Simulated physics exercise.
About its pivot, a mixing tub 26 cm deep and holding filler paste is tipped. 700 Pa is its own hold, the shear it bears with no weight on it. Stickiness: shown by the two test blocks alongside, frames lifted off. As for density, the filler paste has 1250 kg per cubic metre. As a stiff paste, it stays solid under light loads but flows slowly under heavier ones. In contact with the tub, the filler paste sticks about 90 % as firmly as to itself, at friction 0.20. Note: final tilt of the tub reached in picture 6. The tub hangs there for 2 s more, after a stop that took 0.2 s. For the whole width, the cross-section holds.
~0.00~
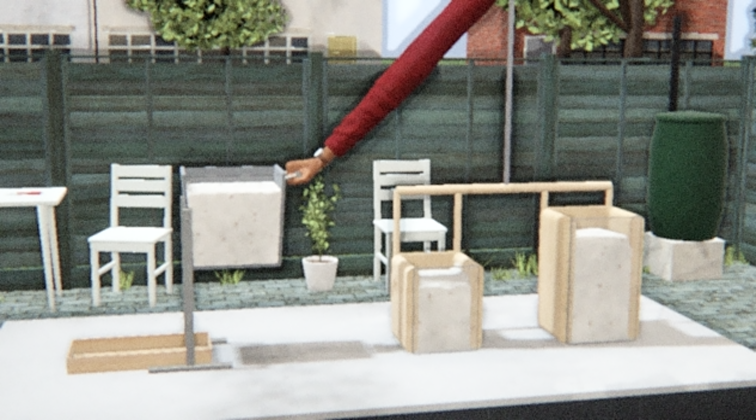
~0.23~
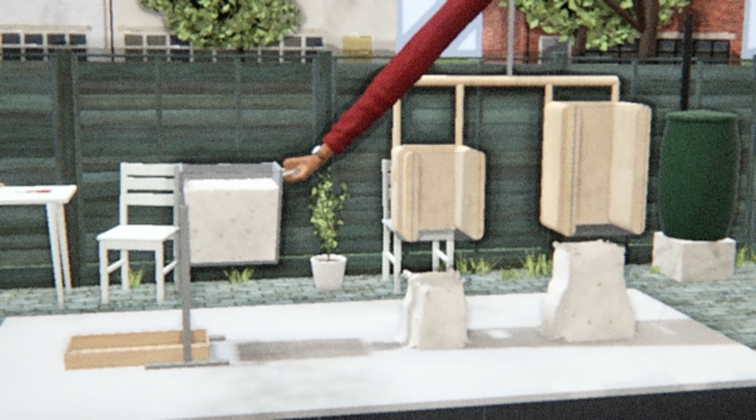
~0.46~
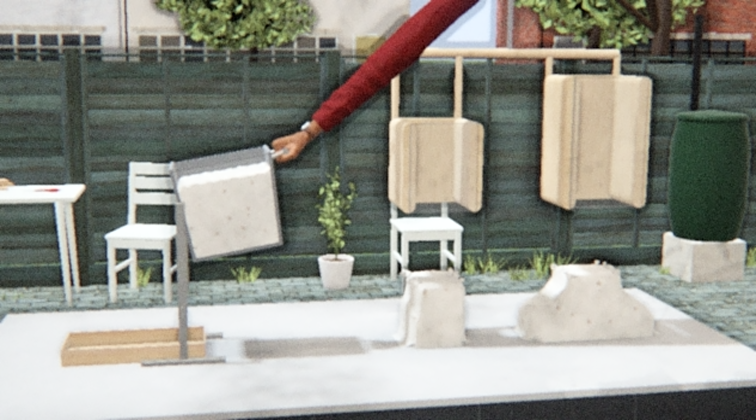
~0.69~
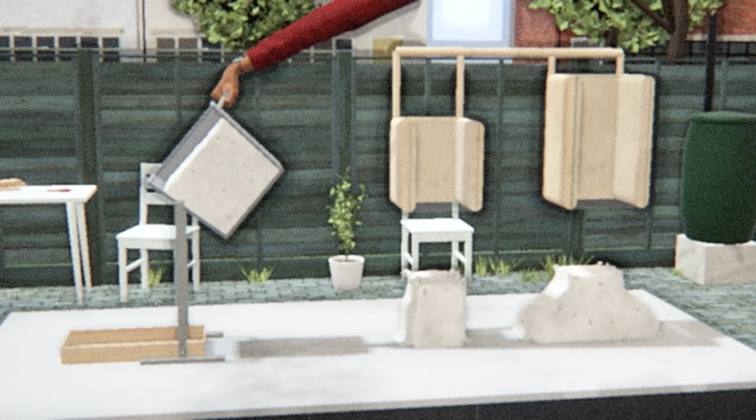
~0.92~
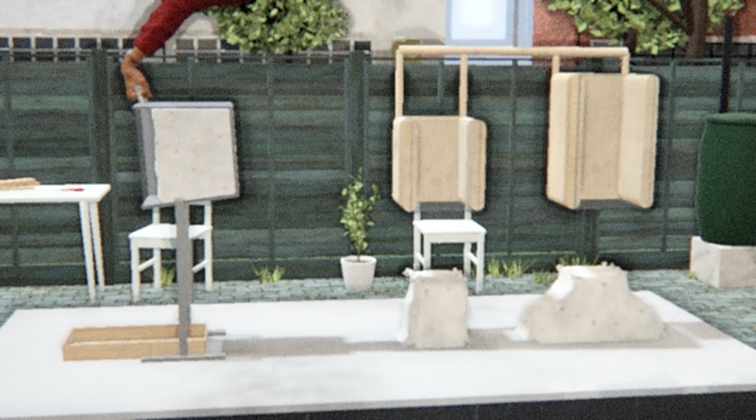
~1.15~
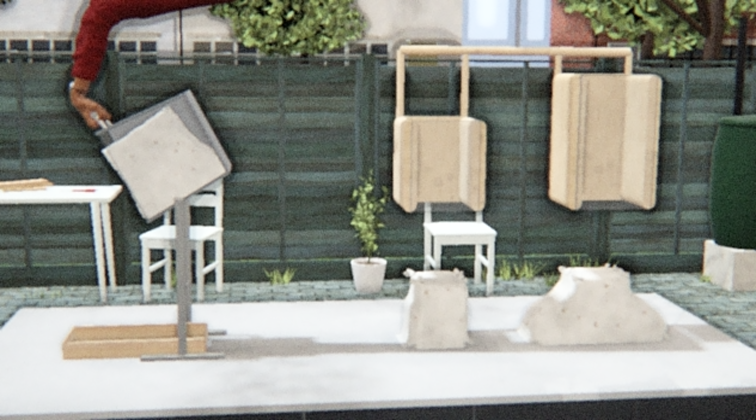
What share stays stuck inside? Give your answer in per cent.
0 %.
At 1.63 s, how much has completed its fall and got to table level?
About 75 %.
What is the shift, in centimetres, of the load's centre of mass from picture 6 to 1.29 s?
Measured shift, roughly 12 cm.
After 1.29 s, the tub is at 118 degrees and holds 52 %.
After 1.46 s, the tub is at 118 degrees and holds 17 %.
After 1.63 s, the tub is at 118 degrees and holds 0 %.
After 1.80 s, the tub is at 118 degrees and holds 0 %.
After 3.15 s, at the end, the tub is at 118 degrees and holds 0 %.
